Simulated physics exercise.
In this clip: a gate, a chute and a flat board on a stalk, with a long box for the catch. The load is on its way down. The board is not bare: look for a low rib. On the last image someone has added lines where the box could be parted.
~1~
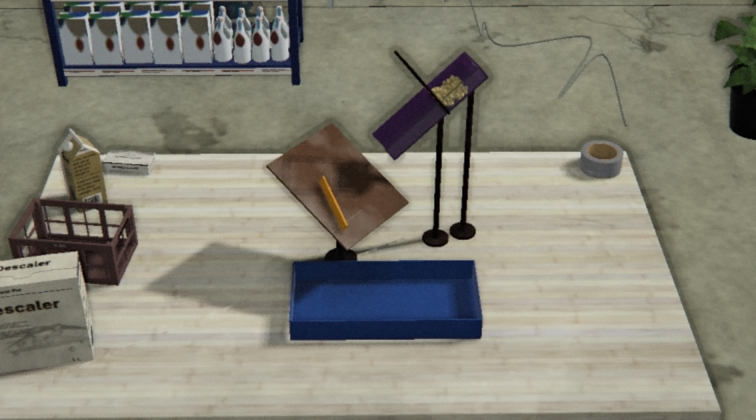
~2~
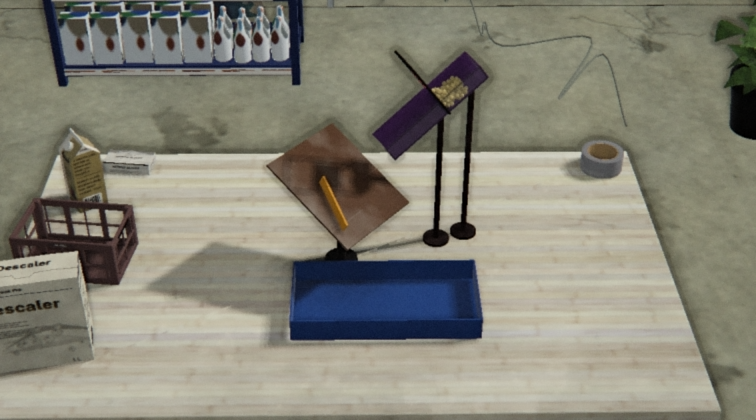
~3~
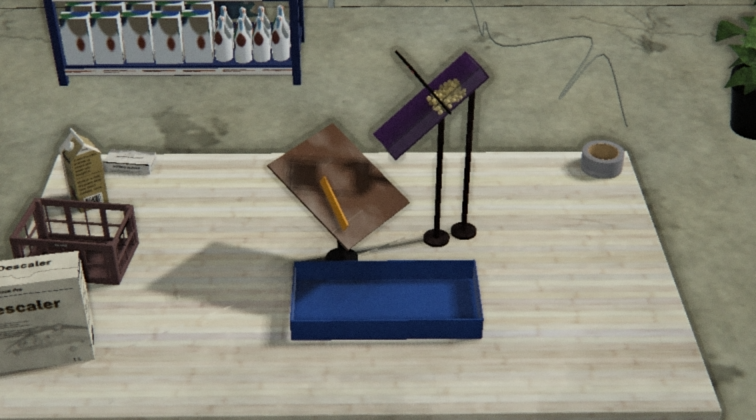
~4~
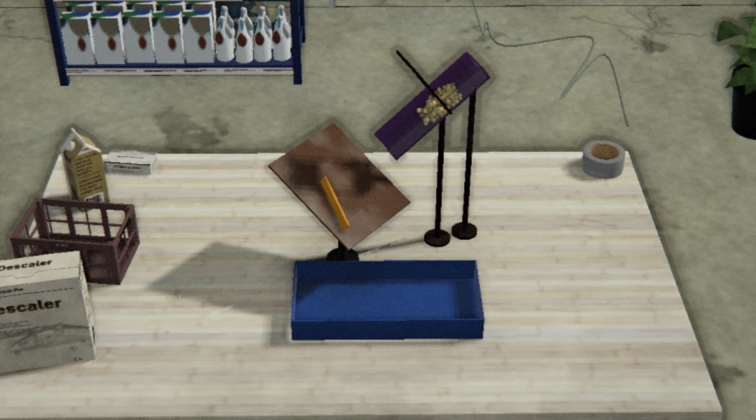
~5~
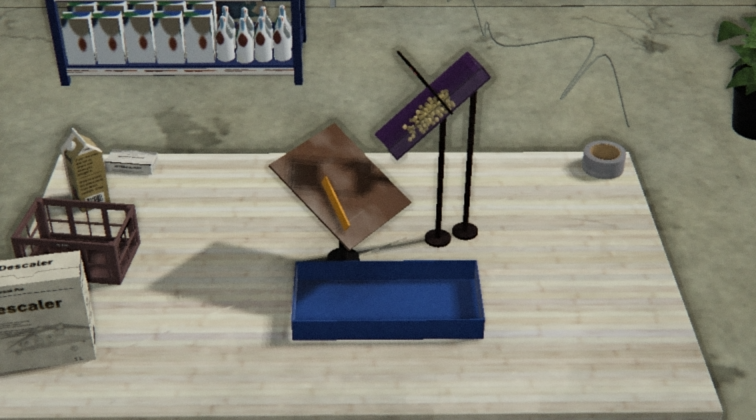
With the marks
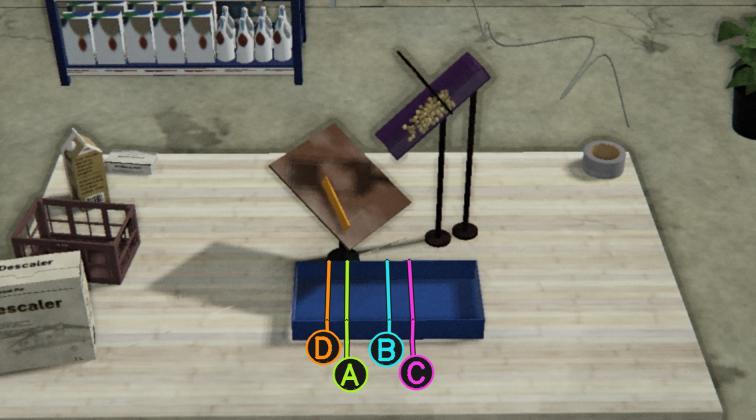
Soya beans bunched high on a sloping purple chute began to slide, spreading down and to the left along it, while the tilted brown board with its orange rib and the empty blue box stayed still.
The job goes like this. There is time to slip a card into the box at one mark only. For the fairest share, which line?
I would pick line B.
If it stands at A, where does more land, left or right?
Right.
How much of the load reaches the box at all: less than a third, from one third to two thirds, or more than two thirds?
It is more than two thirds.
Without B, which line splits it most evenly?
It is C.
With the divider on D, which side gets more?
The right side.
On the marked copy, line A crosses the front rim at (346, 320); line B crosses the front rim at (389, 320); line C crosses the front rim at (412, 320); line D crosses the front rim at (327, 321).
For line A, of what is caught, only a few on the left of the divider, all but a few on the right.
For line B, of what is caught, close to half on the left of the divider, close to half on the right.
For line C, of what is caught, the bulk on the left of the divider, close to a quarter on the right.
For line D, of what is caught, only a few on the left of the divider, all but a few on the right.
